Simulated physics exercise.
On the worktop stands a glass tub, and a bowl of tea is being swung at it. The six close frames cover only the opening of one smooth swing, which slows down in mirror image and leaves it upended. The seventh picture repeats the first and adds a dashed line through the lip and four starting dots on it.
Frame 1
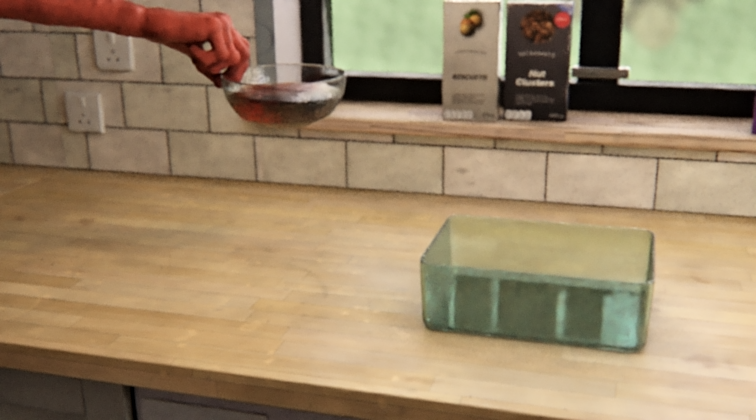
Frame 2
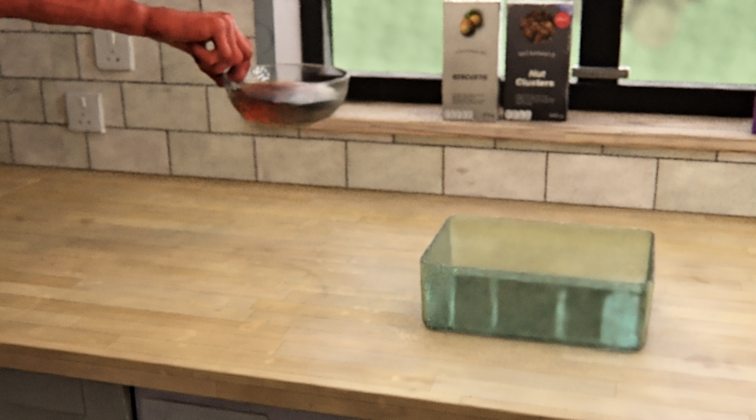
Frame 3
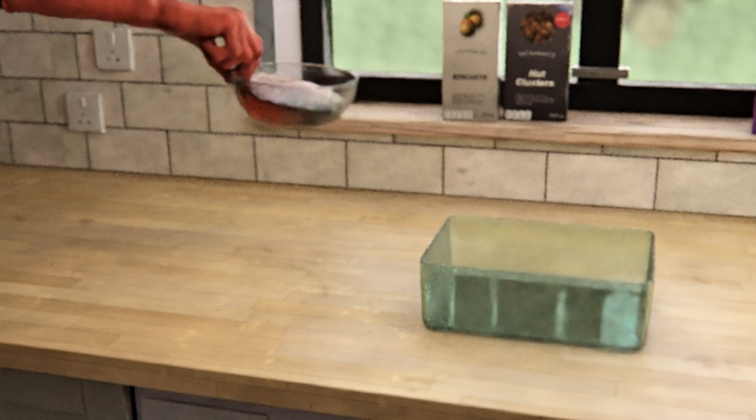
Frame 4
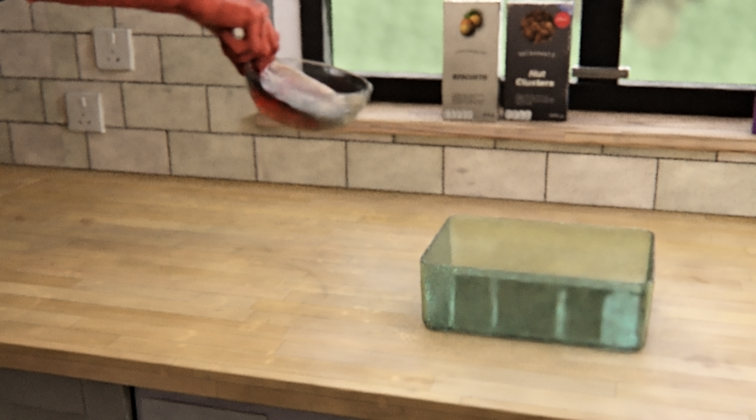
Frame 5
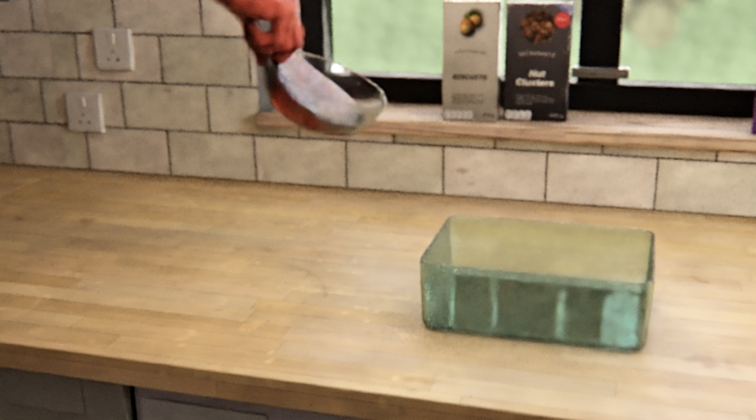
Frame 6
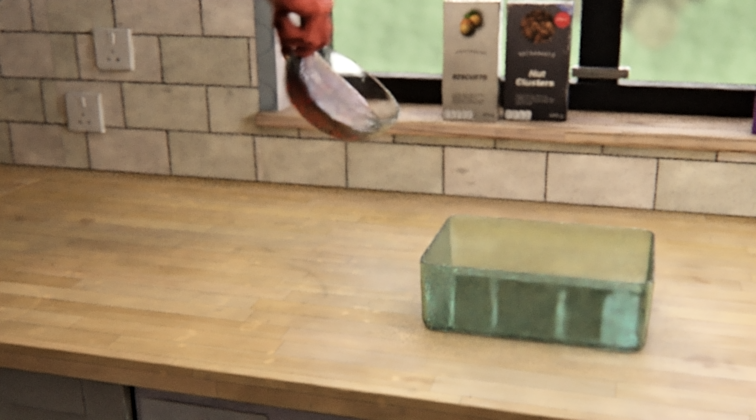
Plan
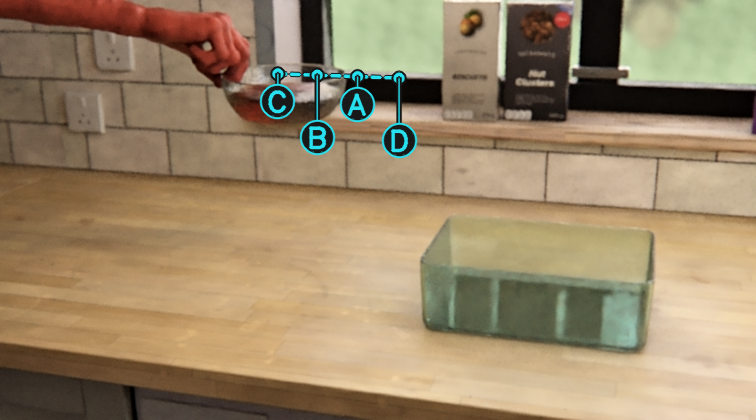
On a wooden worktop below a window, a glass tub stands at the right while a hand at the upper left holds a clear bowl of tea level. The hand moves the bowl a short way right, then tips it increasingly steeply, its right side dropping, while the tub stays still.
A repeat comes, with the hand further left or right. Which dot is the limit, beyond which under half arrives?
The limit is C.
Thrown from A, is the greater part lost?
No.
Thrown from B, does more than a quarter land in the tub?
Yes, clearly.
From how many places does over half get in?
All of the four.
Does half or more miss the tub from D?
No, not at all.
On the marked copy, A at (357, 76); B at (317, 75); C at (277, 73); D at (399, 78).
With A, about 75 % lands in the tub, 7 % falls short and 18 % goes beside or beyond.
With B, about 74 % lands in the tub, 12 % falls short and 14 % goes beside or beyond.
With C, about 61 % lands in the tub, 28 % falls short and 11 % goes beside or beyond.
With D, about 85 % lands in the tub, 12 % falls short.
